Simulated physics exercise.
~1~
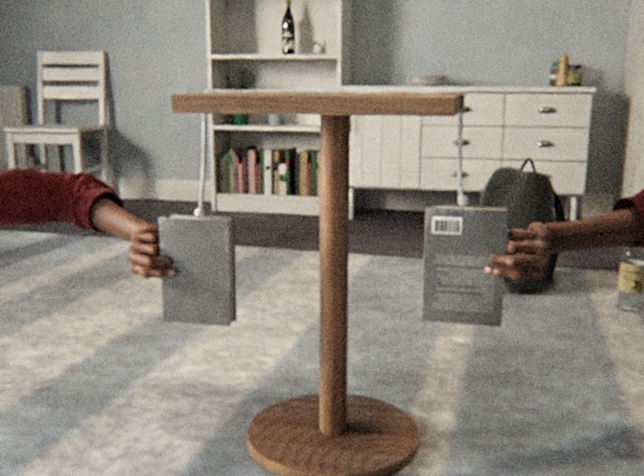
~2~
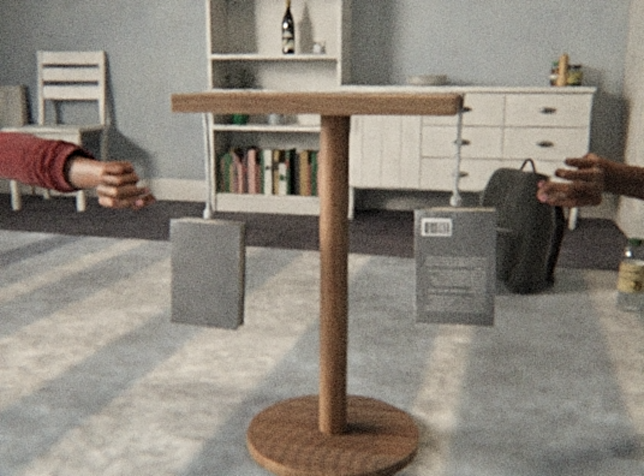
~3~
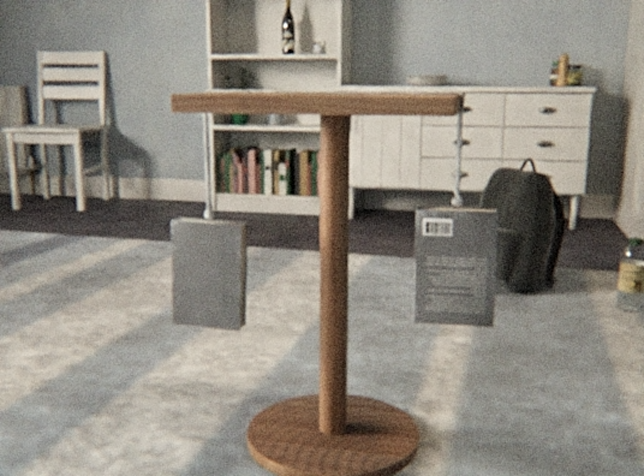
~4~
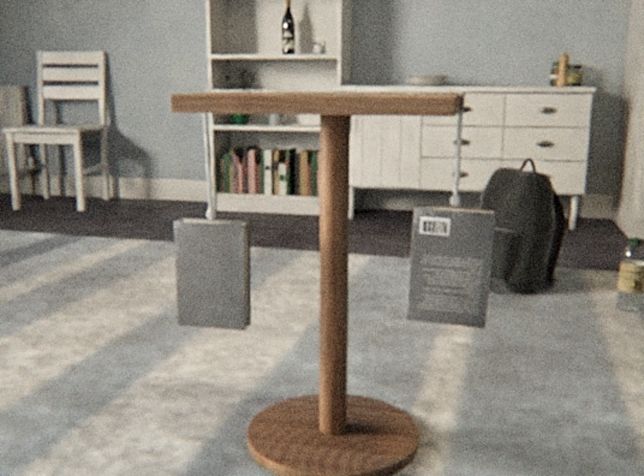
In a room with a bookshelf and drawers, two hands released gray books hanging from a cord over a small wooden table and drew away. The books shifted slightly inward, then hung almost still, neither side winning, and ended balanced.
